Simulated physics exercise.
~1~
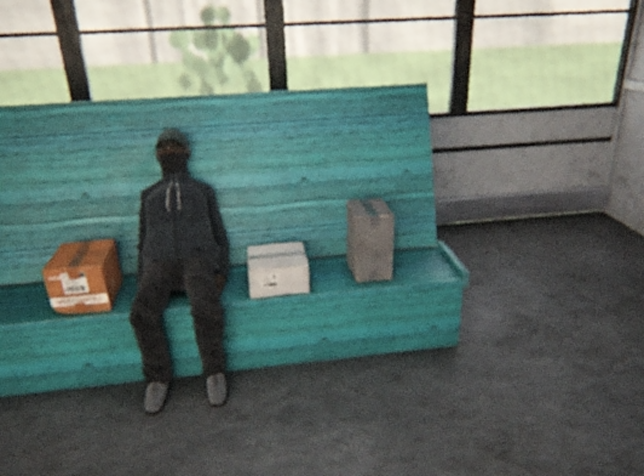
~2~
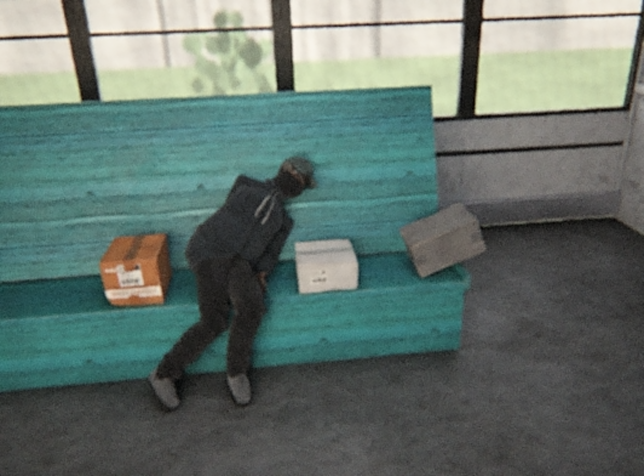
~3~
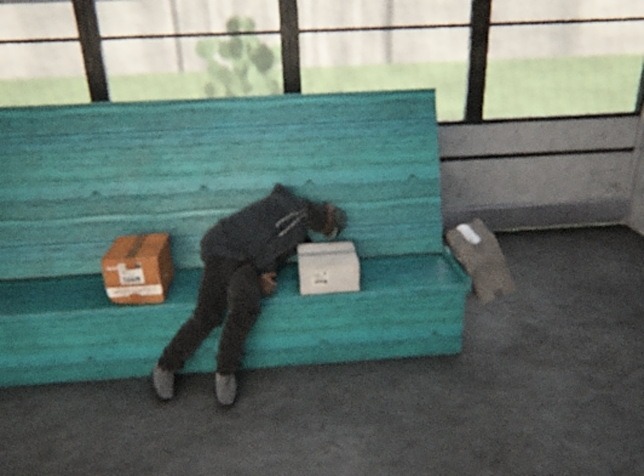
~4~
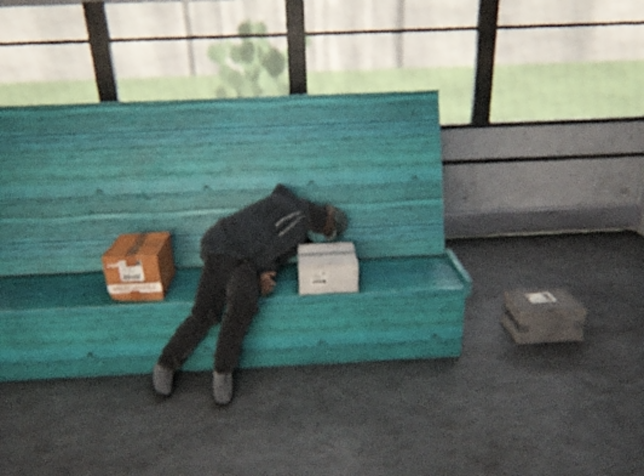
Inside a rail car, seen from the front and slightly above, a long teal bench stands beneath wide windows with grass outside. A limp figure in dark clothes sits slumped on it, with an orange box at left, a white carton just to the right and a tall grey pack near the right end. The boxes shift right as the figure topples sideways and the grey pack tips over the bench end. The figure folds down with its head by the white carton while the pack tumbles off. The pack ends on the floor, the others still on the bench.
